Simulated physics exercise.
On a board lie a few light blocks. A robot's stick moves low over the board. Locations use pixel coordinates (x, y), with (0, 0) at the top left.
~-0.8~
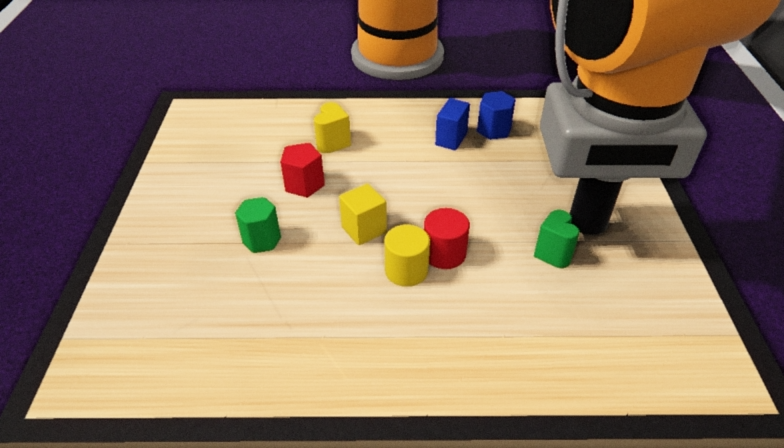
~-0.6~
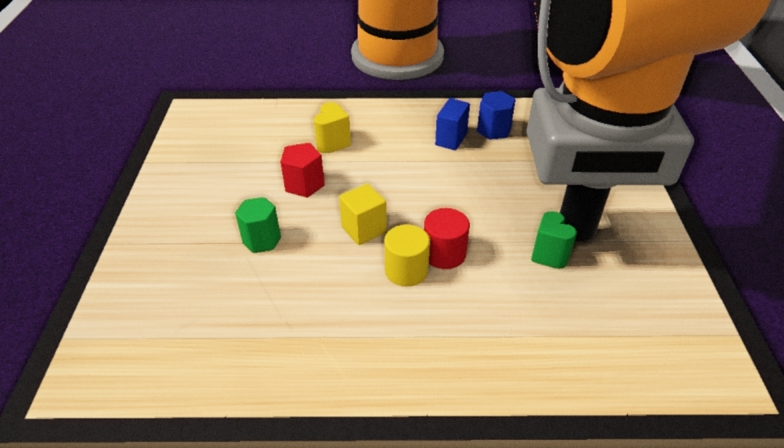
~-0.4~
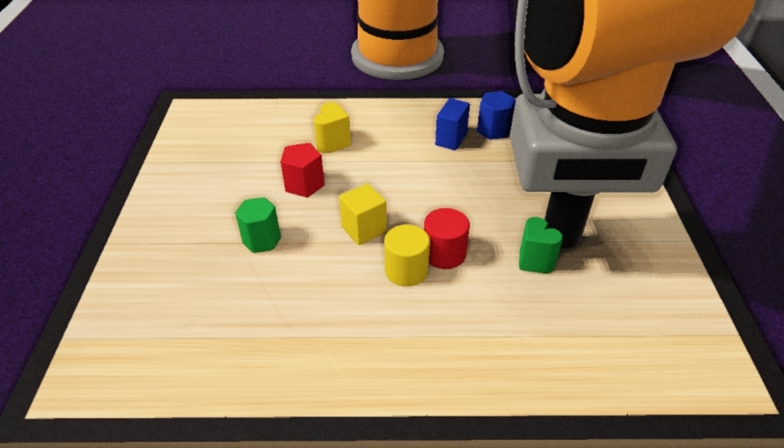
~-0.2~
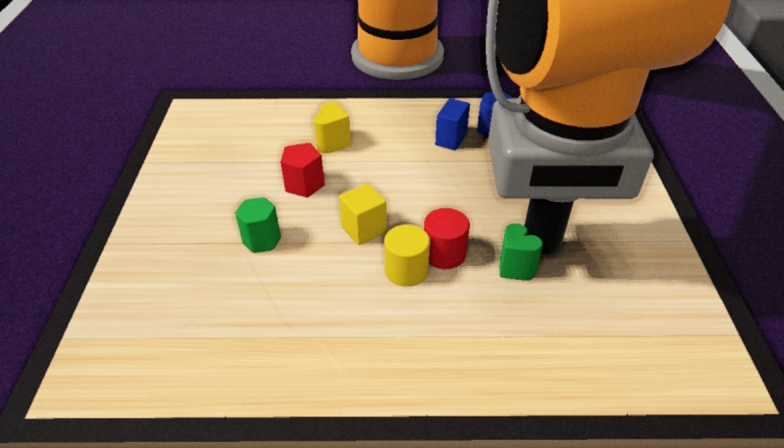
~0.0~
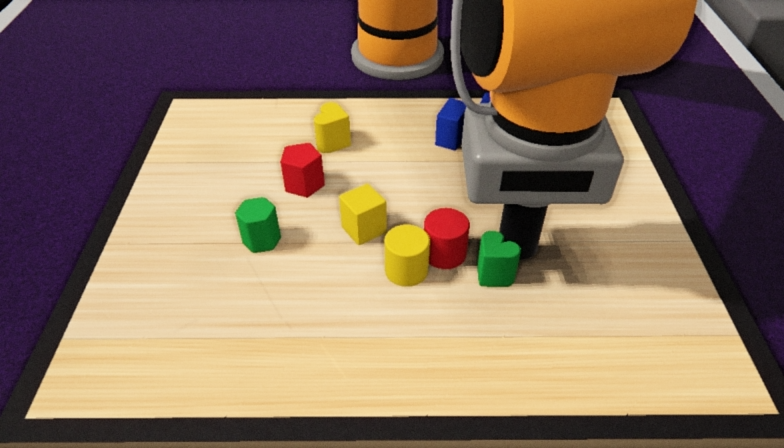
The robot's stick pushes the green heart block left across the board, near the red round block.
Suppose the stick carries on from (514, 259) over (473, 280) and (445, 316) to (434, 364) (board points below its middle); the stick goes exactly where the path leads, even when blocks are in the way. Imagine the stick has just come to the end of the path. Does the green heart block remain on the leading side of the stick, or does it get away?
It will get left beside or behind the stick.
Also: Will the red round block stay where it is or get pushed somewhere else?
Left where it is.
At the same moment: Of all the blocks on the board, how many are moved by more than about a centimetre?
The number of blocks that move over 1 cm is one.
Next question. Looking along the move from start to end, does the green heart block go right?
Yes, it checks out.
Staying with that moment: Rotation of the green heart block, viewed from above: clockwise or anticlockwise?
It turns round clockwise.
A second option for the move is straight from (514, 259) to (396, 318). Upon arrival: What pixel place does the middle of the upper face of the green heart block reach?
Roughly at (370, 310).
On the path given first. One third of the way, stick (474, 268); green heart block (452, 268).
Two thirds of the way, stick (446, 304); green heart block (418, 304).
At the end, stick (435, 351); red round block not moved; green heart block (397, 329), turned 50° clockwise.
